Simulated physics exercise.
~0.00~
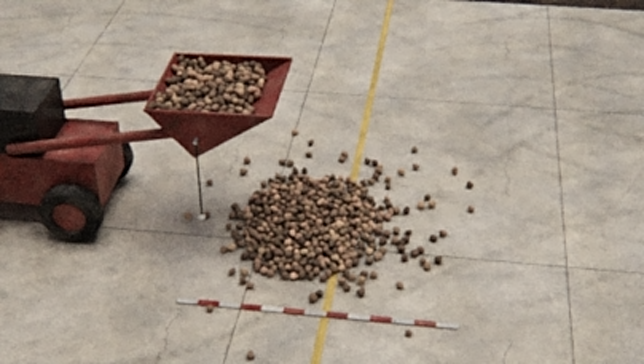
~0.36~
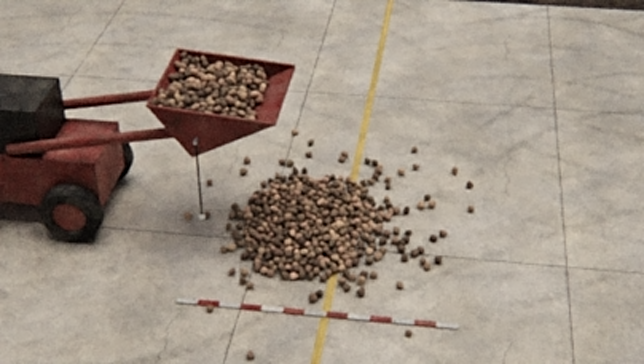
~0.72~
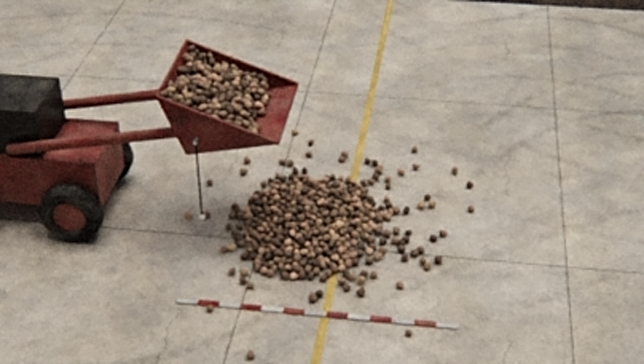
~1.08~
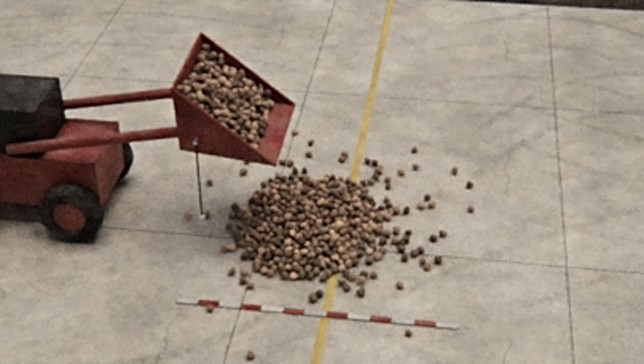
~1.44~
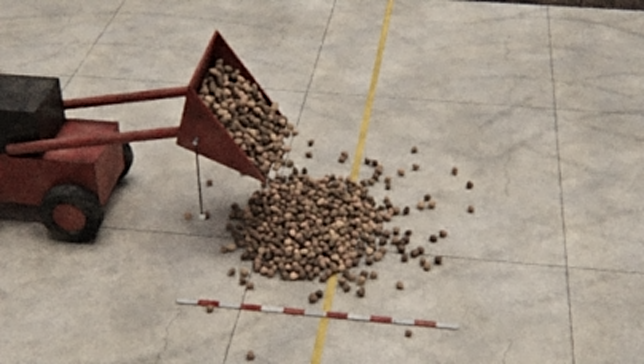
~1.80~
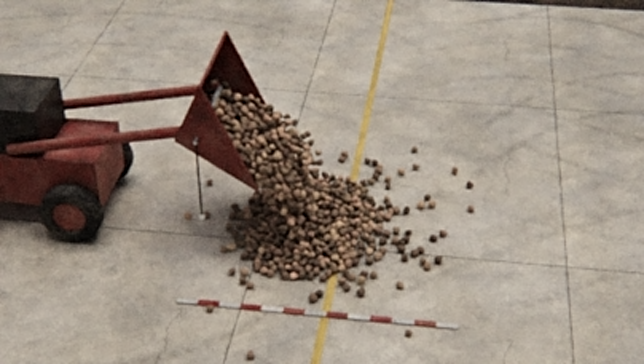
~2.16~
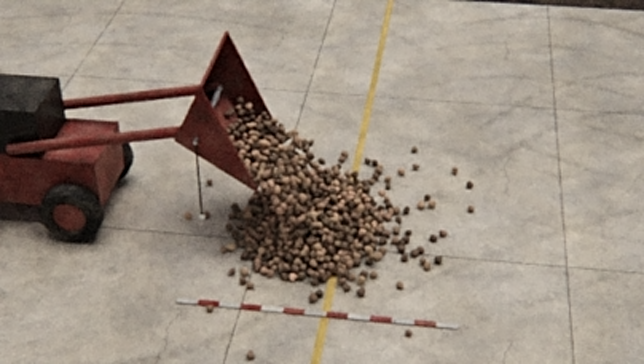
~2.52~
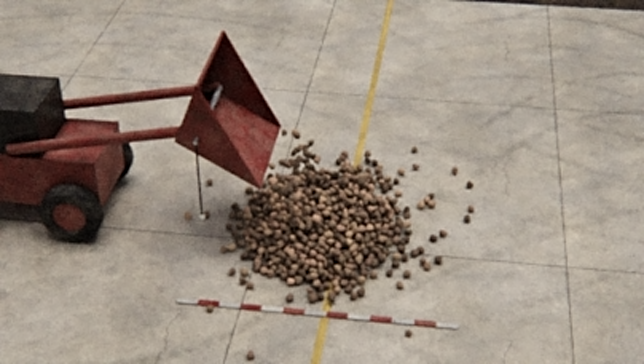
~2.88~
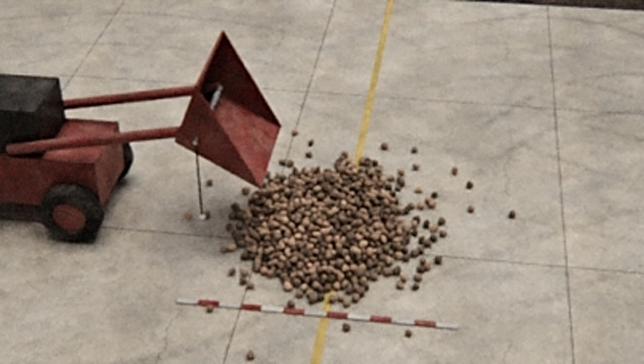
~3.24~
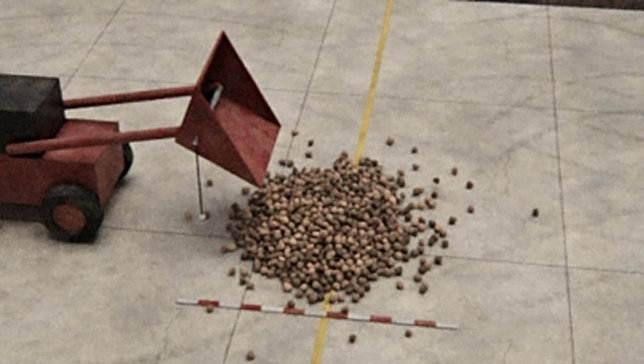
A red loader's raised bucket tips forward and pours its load of brown stones onto a similar heap on the concrete floor, then jerks slightly; the stones slide down, leaving the bucket empty and tilted above a larger pile spread farther across the yellow line.
